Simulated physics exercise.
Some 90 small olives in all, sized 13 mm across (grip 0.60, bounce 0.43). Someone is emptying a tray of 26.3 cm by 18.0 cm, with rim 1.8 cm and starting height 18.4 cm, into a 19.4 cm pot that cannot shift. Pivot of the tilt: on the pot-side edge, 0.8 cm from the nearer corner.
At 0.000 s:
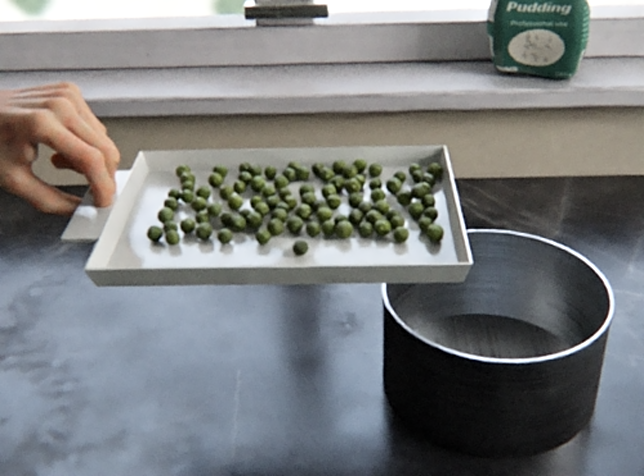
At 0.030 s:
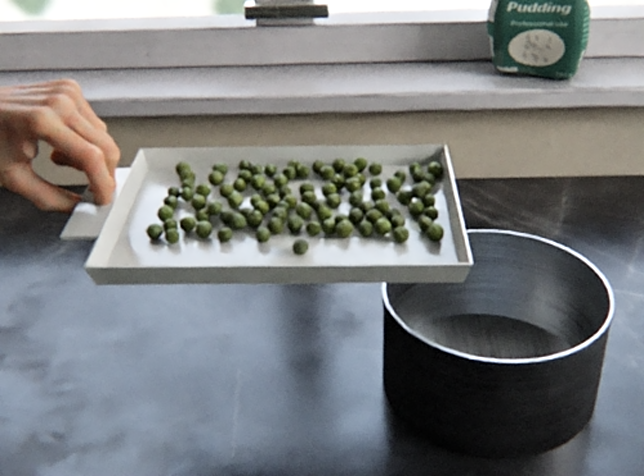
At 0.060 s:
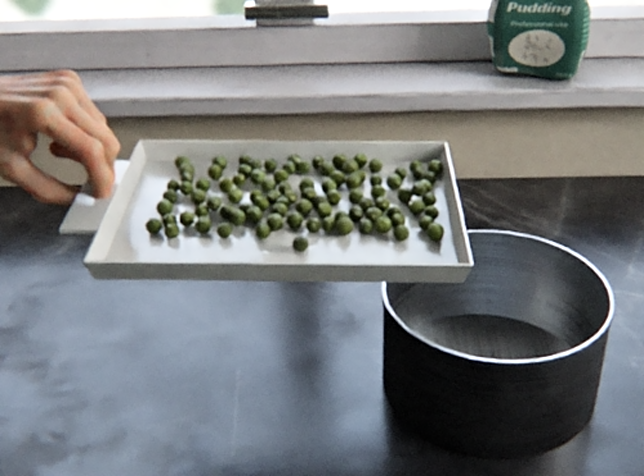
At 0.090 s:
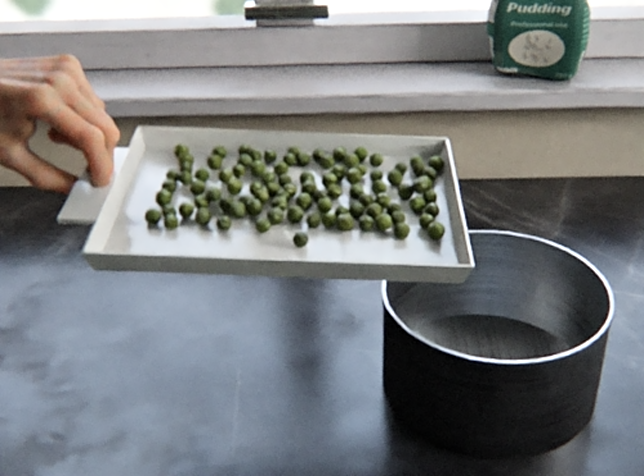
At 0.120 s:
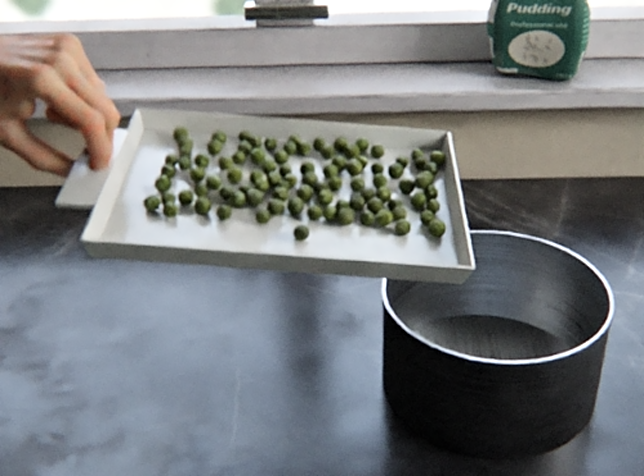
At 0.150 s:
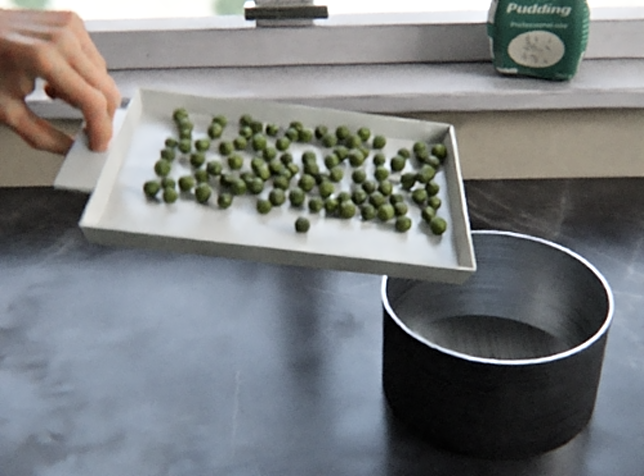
Hand at left raising the handle end of a white tray of small green olives, slanting it down rightward beside a black pot.
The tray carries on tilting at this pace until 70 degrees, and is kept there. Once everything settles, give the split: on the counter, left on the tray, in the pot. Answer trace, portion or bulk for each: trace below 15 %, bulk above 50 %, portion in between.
Counter: Bulk. Tray: Portion. Pot: Trace.
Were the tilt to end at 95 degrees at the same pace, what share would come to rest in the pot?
Around 0 in a hundred.
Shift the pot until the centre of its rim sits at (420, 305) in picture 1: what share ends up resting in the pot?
About 0 per cent.
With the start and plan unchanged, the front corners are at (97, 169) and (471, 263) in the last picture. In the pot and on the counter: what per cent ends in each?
Pot 55; counter 10.
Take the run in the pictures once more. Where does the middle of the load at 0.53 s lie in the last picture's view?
Close to pixel (434, 181).
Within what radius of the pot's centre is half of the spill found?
Distance: Some 20 cm.
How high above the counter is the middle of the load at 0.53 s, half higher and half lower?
I'd put it near 26 cm.
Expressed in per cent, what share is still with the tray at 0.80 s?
50%, roughly.
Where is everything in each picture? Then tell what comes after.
In the first picture, tray tilt 0 degrees, front corners at (93, 265) and (464, 260); middle of the pieces at (309, 201); pot at (496, 288).
In the second picture, tray tilt 0 degrees, front corners at (93, 263) and (464, 260); middle of the pieces at (309, 199).
In the third picture, tray tilt 2 degrees, front corners at (92, 257) and (464, 261); middle of the pieces at (309, 196).
In the fourth picture, tray tilt 4 degrees, front corners at (91, 248) and (465, 262), lowest corner right front; middle of the pieces at (309, 189).
In the fifth picture, tray tilt 8 degrees, front corners at (90, 236) and (466, 263), lowest corner right front; middle of the pieces at (310, 180).
In the sixth picture, tray tilt 12 degrees, front corners at (89, 221) and (468, 264), lowest corner right front; middle of the pieces at (311, 170); pot at (495, 289). The tray's pace is about 130 degrees a second.
Then, at 0.38 s, tilt 42 degrees; the tray holds 100 %, the pot 0 %.
After 0.53 s, tilt 62 degrees; the tray holds 100 %, the pot 0 %.
After 0.80 s, tilt 70 degrees; the tray holds 50 %, the pot 0 %.
In the end, at 1.7 s, counter 55 %, tray 40 %, pot 5 %.
